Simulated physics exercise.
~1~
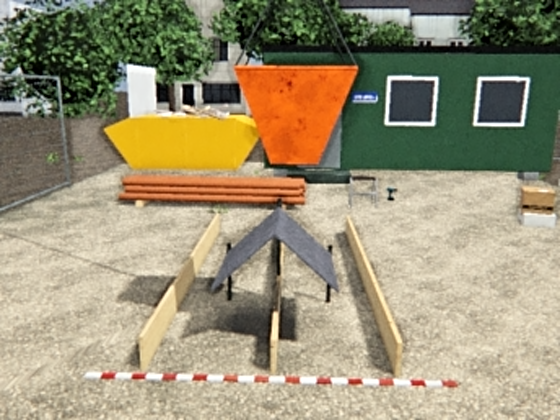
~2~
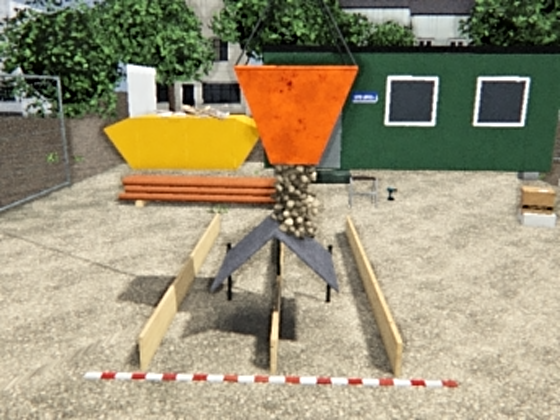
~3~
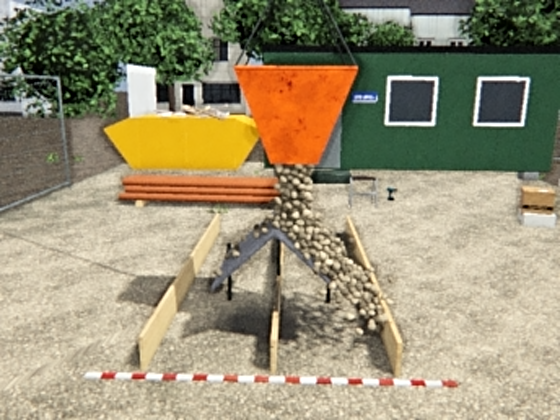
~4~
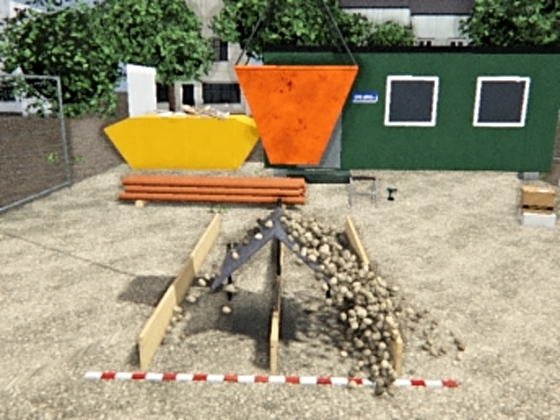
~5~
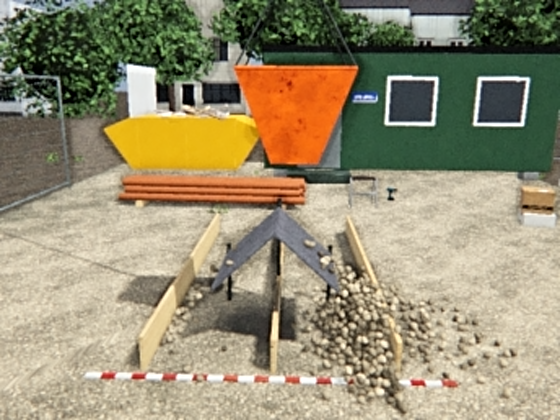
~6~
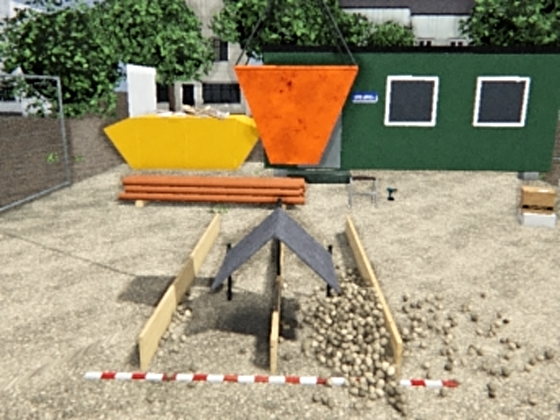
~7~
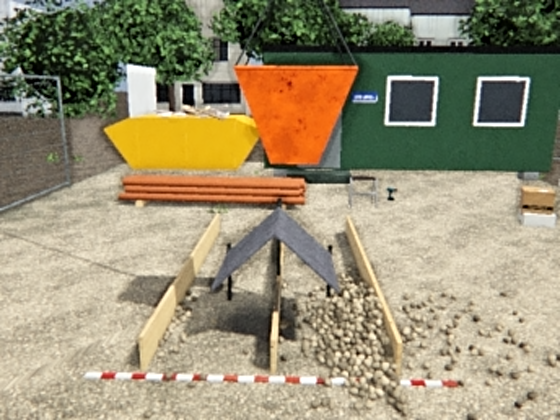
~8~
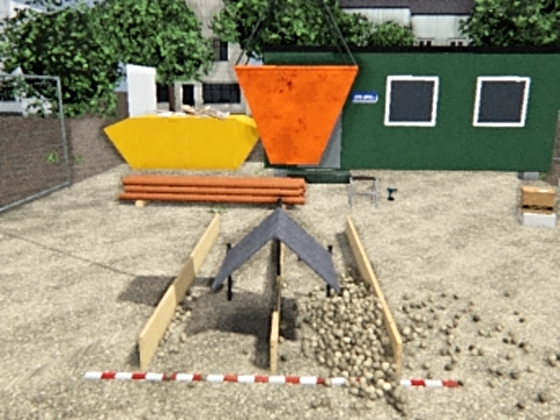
On a building site, round stones poured from a hanging orange hopper onto a grey peaked steel roof and slid mostly down its right side, piling up between the planks there, while some scattered beyond them and a few settled on the left.
